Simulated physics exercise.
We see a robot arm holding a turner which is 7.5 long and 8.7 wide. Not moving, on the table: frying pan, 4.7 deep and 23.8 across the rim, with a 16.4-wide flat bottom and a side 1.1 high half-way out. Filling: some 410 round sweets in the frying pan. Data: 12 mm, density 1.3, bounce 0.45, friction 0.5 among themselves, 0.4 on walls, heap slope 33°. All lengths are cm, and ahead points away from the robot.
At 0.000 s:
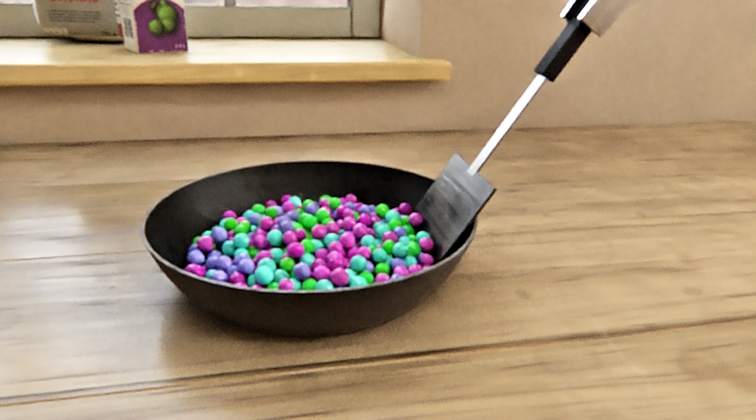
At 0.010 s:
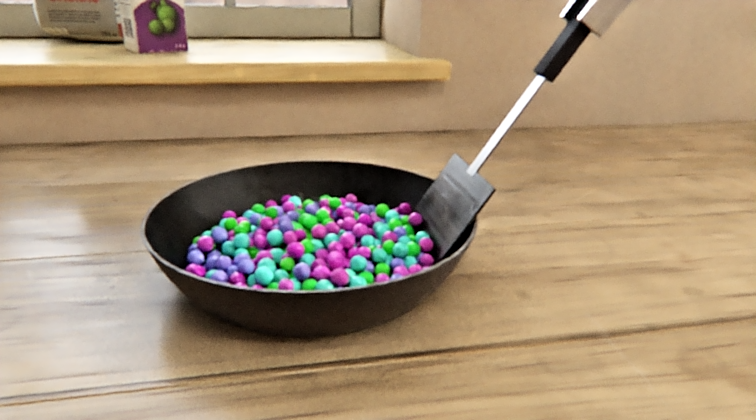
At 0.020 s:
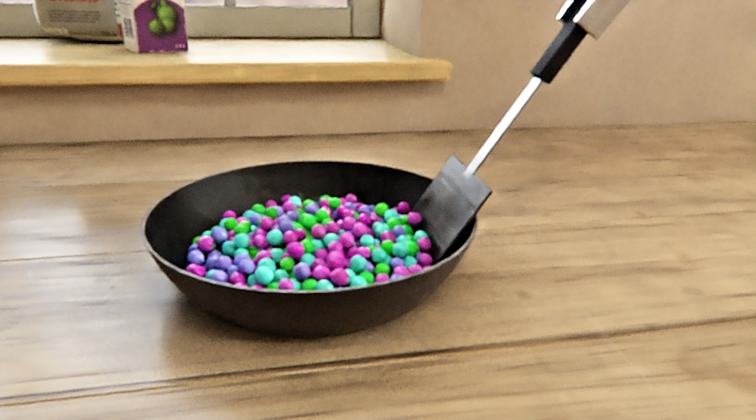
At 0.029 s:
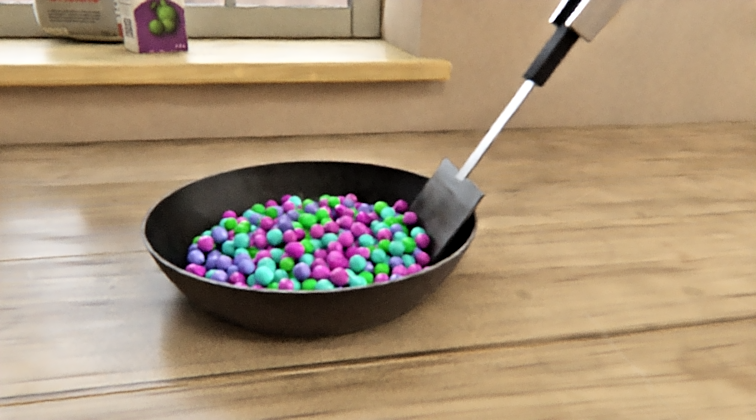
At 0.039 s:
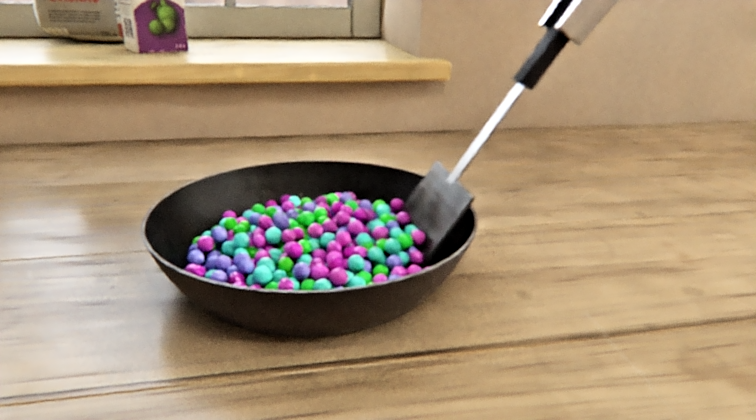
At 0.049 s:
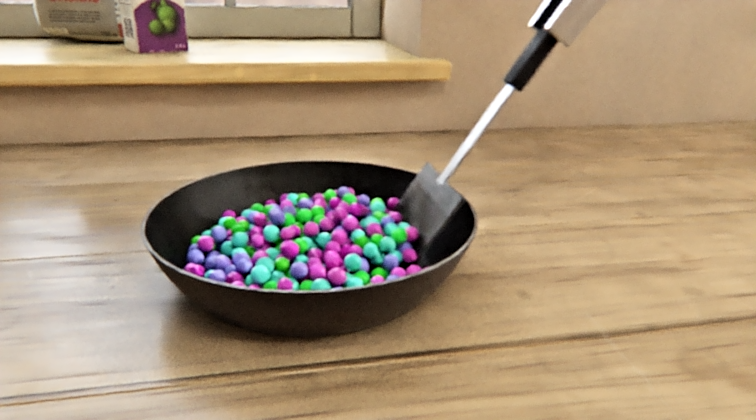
A turner held by a robot arm slid a short way left inside a black frying pan on a wooden table, pushing the nearby purple, pink, green and turquoise balls slightly together.
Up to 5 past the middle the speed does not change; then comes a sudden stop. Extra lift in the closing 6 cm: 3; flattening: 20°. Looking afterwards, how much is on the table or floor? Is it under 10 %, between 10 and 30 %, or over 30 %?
It is under 10 %.
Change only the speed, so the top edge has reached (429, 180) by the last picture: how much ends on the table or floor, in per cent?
Near 20 in a hundred.
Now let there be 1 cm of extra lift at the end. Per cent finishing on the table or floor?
Some 0 in a hundred.
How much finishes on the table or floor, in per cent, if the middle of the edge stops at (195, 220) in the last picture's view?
Roughly 30 per cent.
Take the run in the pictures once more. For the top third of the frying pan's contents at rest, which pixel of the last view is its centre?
You'll find it at about (210, 226).
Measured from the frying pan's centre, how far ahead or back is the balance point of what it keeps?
Roughly 4.5 centimetres ahead.
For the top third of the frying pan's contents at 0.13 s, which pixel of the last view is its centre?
About pixel (283, 225).
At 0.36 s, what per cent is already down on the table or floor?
Some 0 per cent of the load.
By 0.09 s, sloping 56°, highest piece 5 above the table; 414 in the frying pan.
By 0.13 s, sloping 48°, highest piece 6 above the table; 414 in the frying pan.
By 0.36 s, sloping 36°, highest piece 7 above the table; 401 in the frying pan, 10 on the table or floor, 3 on the blade or in flight.
By 1.41 s, sloping 36°, highest piece 6 above the table; 399 in the frying pan, 15 on the table or floor.
Final count, 399 in the frying pan, 15 on the table or floor. That is 4 % on the table or floor.
